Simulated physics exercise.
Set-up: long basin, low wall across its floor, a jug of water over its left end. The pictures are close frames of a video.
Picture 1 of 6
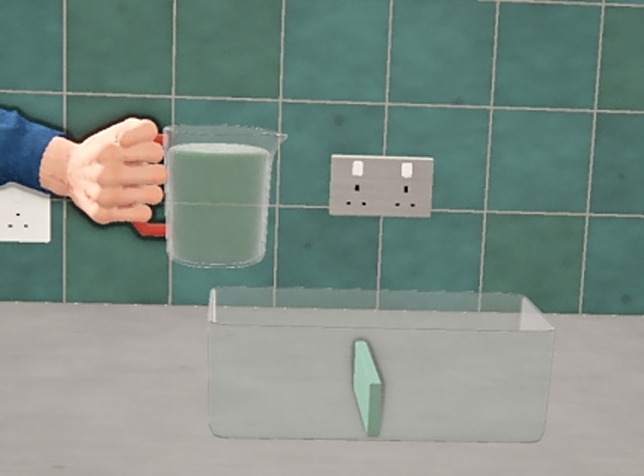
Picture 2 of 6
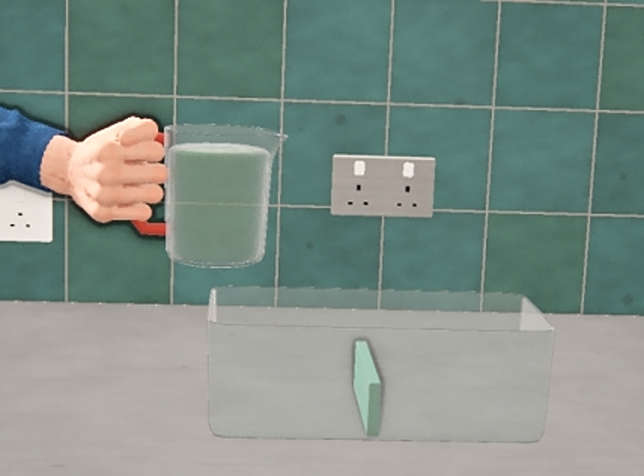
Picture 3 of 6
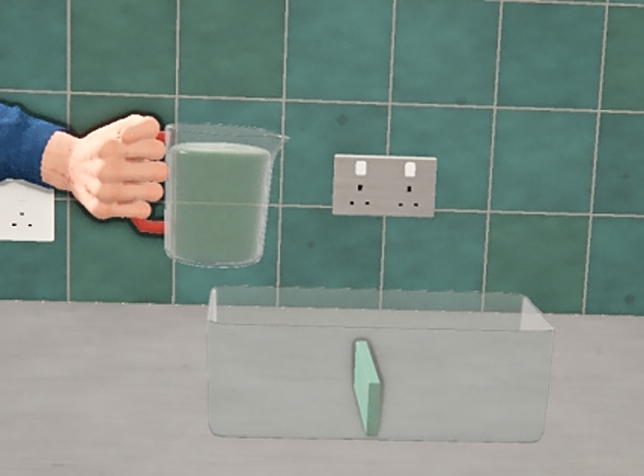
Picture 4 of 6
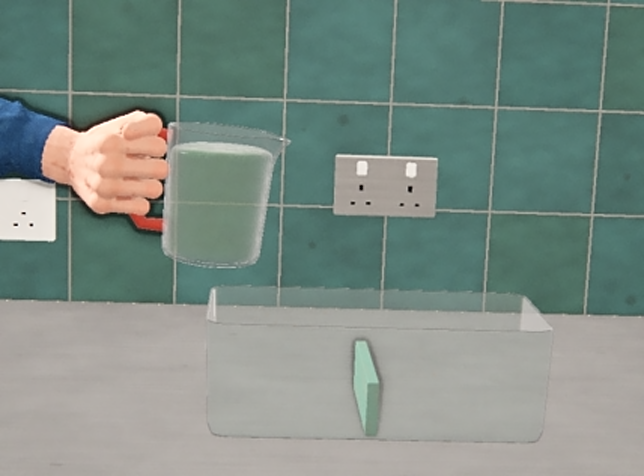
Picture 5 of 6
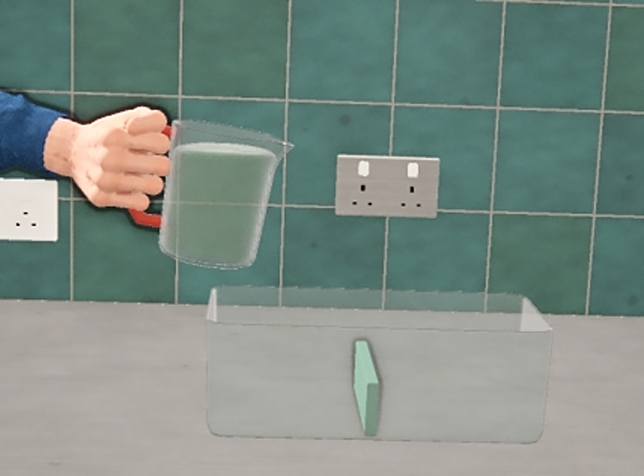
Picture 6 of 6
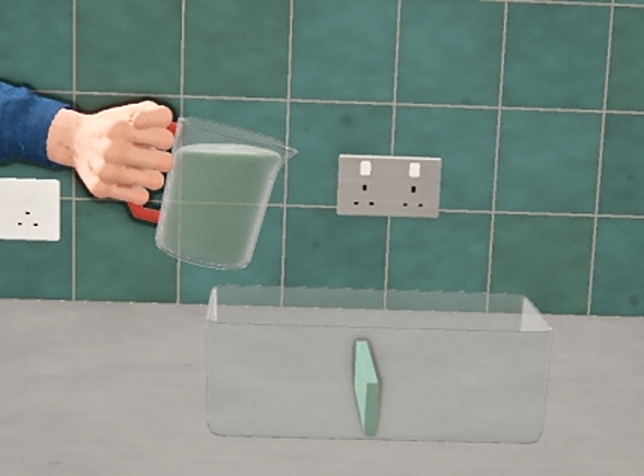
On a grey counter against green tiles, a hand held a clear jug of water above the left end of a long see-through basin with a low wall inside, then slowly tilted it slightly rightward.
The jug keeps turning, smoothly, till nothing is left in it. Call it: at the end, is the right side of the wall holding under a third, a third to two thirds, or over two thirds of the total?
The right side holds under a third of the total.
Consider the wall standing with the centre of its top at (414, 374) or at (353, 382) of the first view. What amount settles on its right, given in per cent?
Around 5 percent in try one and around 45 percent in try two.
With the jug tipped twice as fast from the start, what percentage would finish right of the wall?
Around 10 per cent ends up there.
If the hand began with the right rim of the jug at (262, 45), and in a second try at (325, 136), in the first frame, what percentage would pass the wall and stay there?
Close to 10 in a hundred, and close to 65 in a hundred.
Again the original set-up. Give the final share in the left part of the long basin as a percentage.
About 85 per cent.
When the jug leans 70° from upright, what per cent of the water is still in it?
I'd put it at some 75 in a hundred.
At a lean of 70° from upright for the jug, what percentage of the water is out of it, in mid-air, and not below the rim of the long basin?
I'd say some 15 per cent of it.
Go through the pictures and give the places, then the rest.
In the first picture, tilt 0°; pouring edge (287, 134); surface from (168, 148) to (271, 151); the long basin's rim runs from (211, 306) to (539, 314); the wall's top is at (368, 363).
In the second picture, tilt 1°; pouring edge (287, 135); surface from (168, 148) to (271, 152).
In the third picture, tilt 2°; pouring edge (289, 137); surface from (169, 147) to (272, 152).
In the fourth picture, tilt 5°; pouring edge (291, 140); surface from (171, 147) to (274, 153).
In the fifth picture, tilt 8°; pouring edge (294, 145); surface from (174, 148) to (277, 153).
In the sixth picture, tilt 12°; pouring edge (297, 150); surface from (176, 151) to (283, 154).
A moment on, the jug is tipped part way and 77 per cent is still to pour, 6 is left of the wall and 3 right of it.
Next, the jug is tipped right over and 15 per cent is still to pour, 62 is left of the wall and 13 right of it.
Then the jug is tipped right over and 0 per cent is still to pour, 83 is left of the wall and 15 right of it.
Later the jug is tipped right over and 0 per cent is still to pour, 83 is left of the wall and 15 right of it.
Finally, 83 per cent lies left of the wall, 15 right of it and 2 outside.
